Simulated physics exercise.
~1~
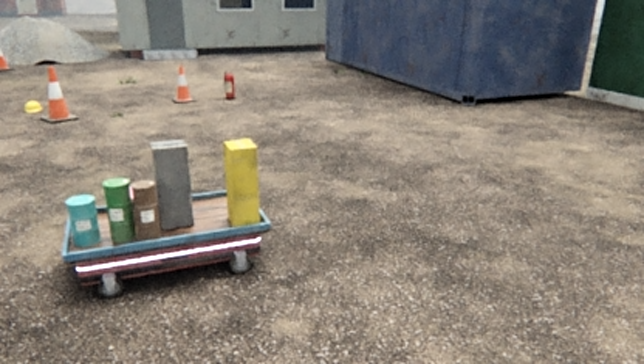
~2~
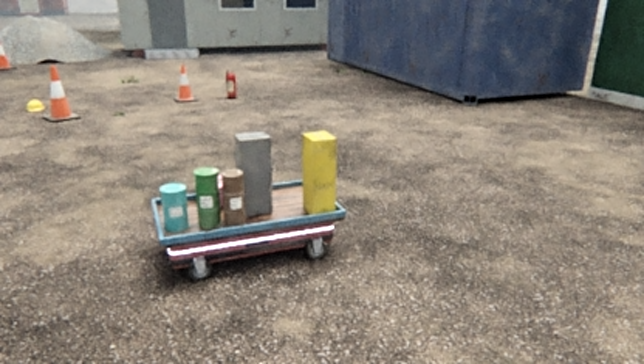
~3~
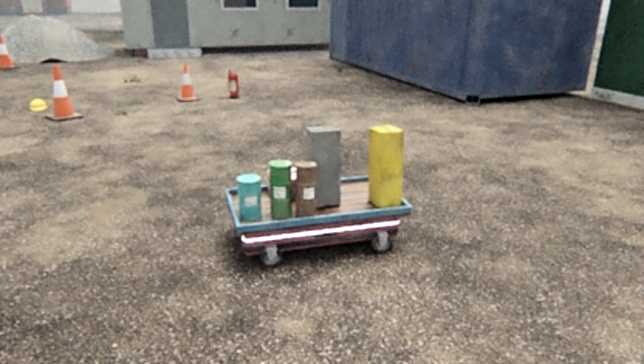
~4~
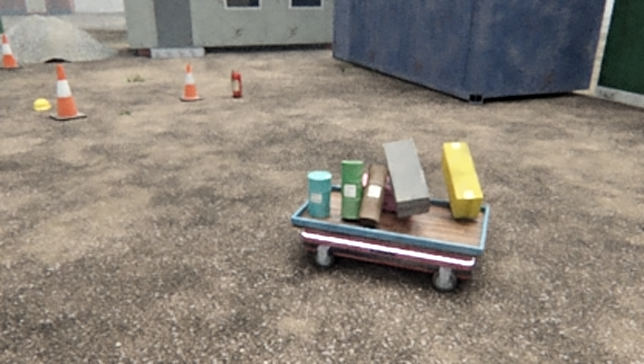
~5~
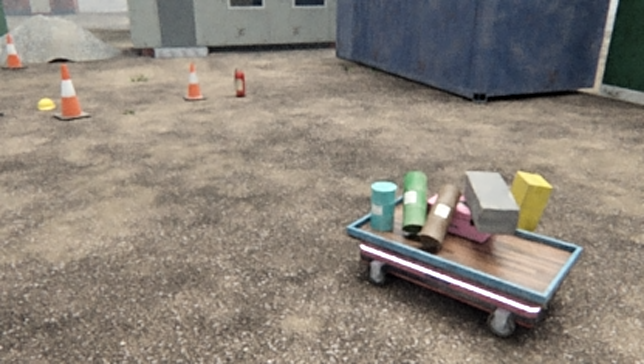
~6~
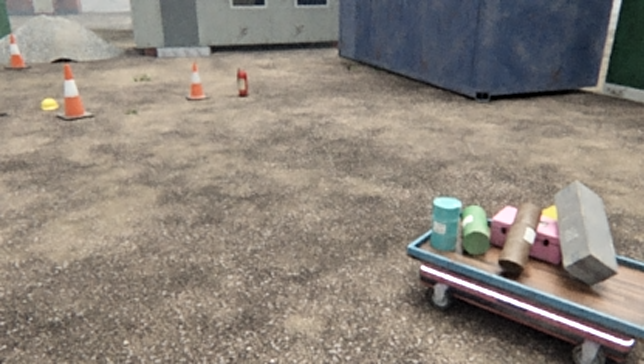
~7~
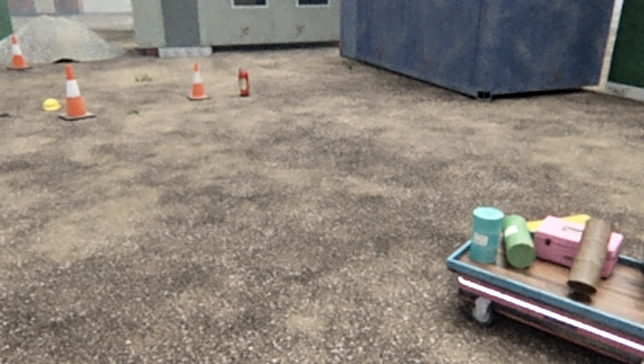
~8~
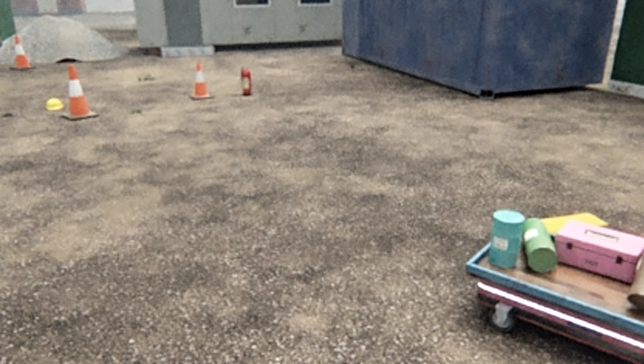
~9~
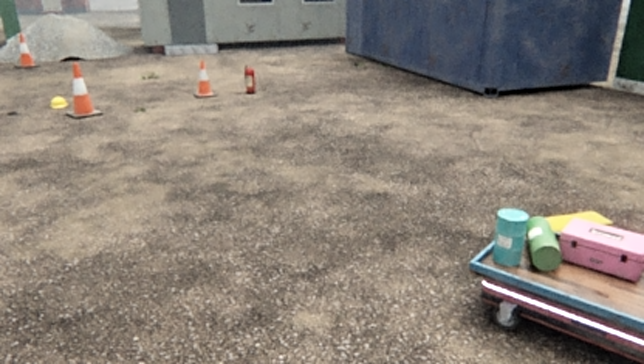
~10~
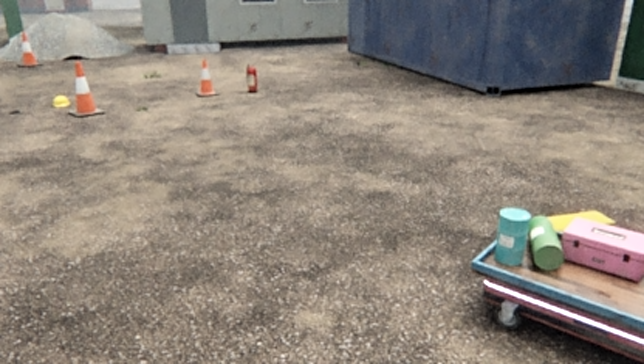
To begin with, a flat cart carrying upright boxes and canisters rolls rightward across a gravelly yard, past traffic cones and a blue container. As it swings toward the viewer, the tall yellow and grey boxes tip over, and the brown and green canisters lean, revealing a pink toolbox behind them. The yellow box drops off the far side, while the green canister topples beside the upright turquoise one. The grey box and then the brown canister pass out of view at the right. Finally the cart stops, partly cut off, with the toolbox and turquoise canister still aboard.
